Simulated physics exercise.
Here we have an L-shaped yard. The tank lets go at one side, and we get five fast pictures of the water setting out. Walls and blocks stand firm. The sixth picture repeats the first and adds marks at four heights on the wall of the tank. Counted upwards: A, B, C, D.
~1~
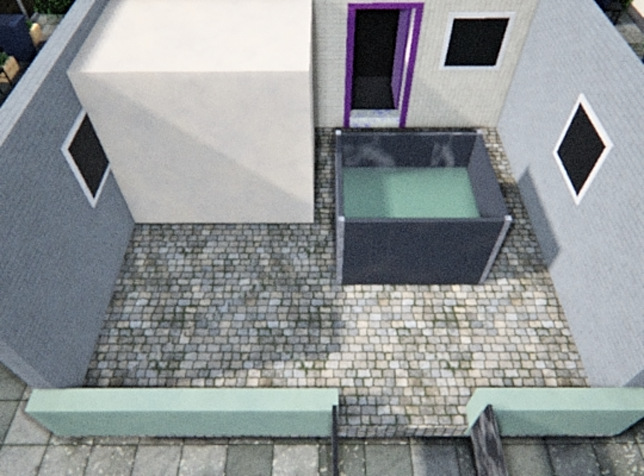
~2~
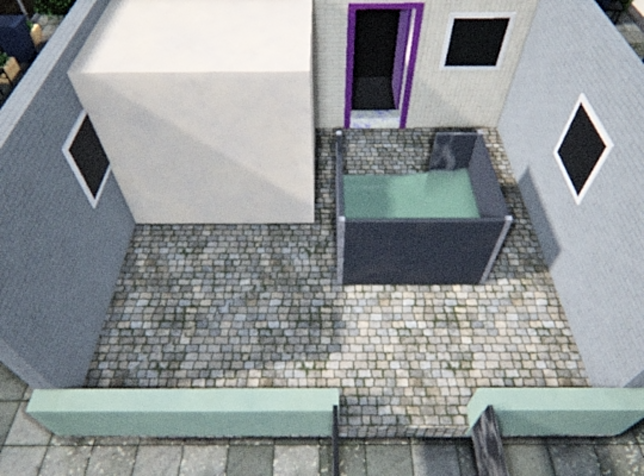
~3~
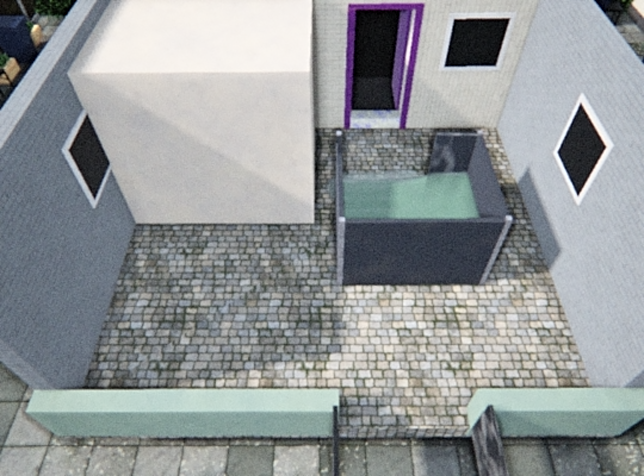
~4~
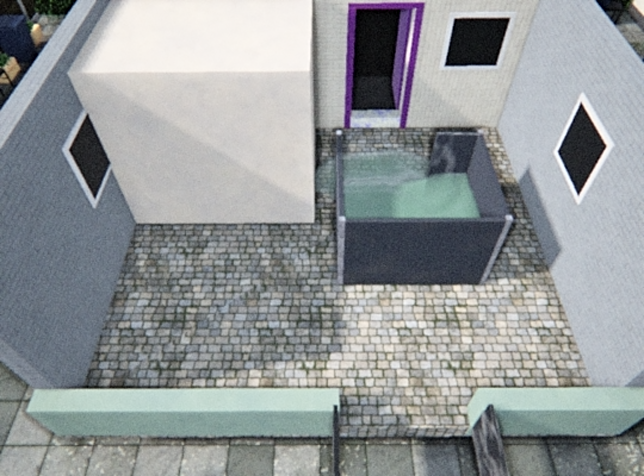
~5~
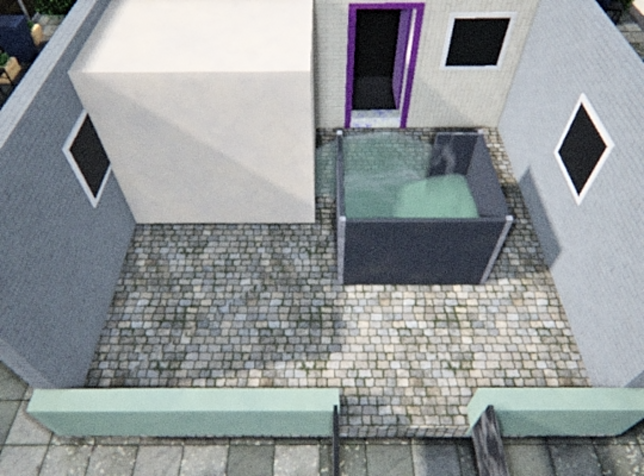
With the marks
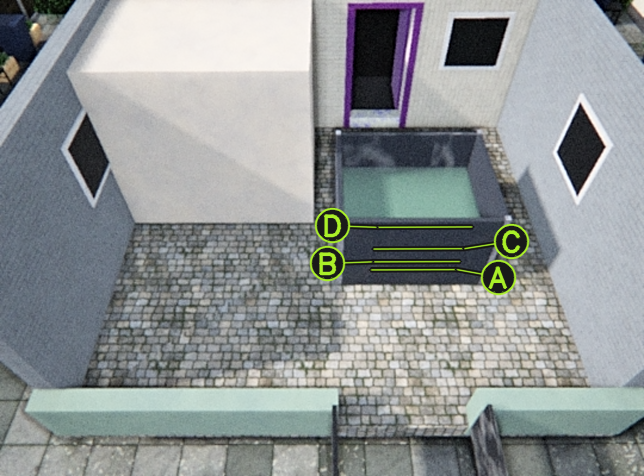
An L-shaped cobbled yard between grey walls is seen from high above its front. A large cream block fills the back left, a dark tank of pale green water stands right of centre near a purple doorway, and low mint-green walls flank the front gateway. The tank's back side opens up, and water slips out behind it, spreading leftward in a thin sheet over the cobbles, while the camera stays still.
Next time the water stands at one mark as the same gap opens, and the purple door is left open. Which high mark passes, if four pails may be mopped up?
Use line A.
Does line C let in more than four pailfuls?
Yes, it does.
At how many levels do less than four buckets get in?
One of the four.
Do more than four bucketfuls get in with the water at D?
Yes, it does.
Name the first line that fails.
B.
On the marked copy, A at (414, 269); B at (415, 261); C at (418, 248); D at (424, 227); from the bottom up A, B, C, D.
With A, a bucket or two gets in.
With B, about 11 bucketfuls get in.
With C, dozens of bucketfuls pour in.
With D, dozens of bucketfuls pour in.
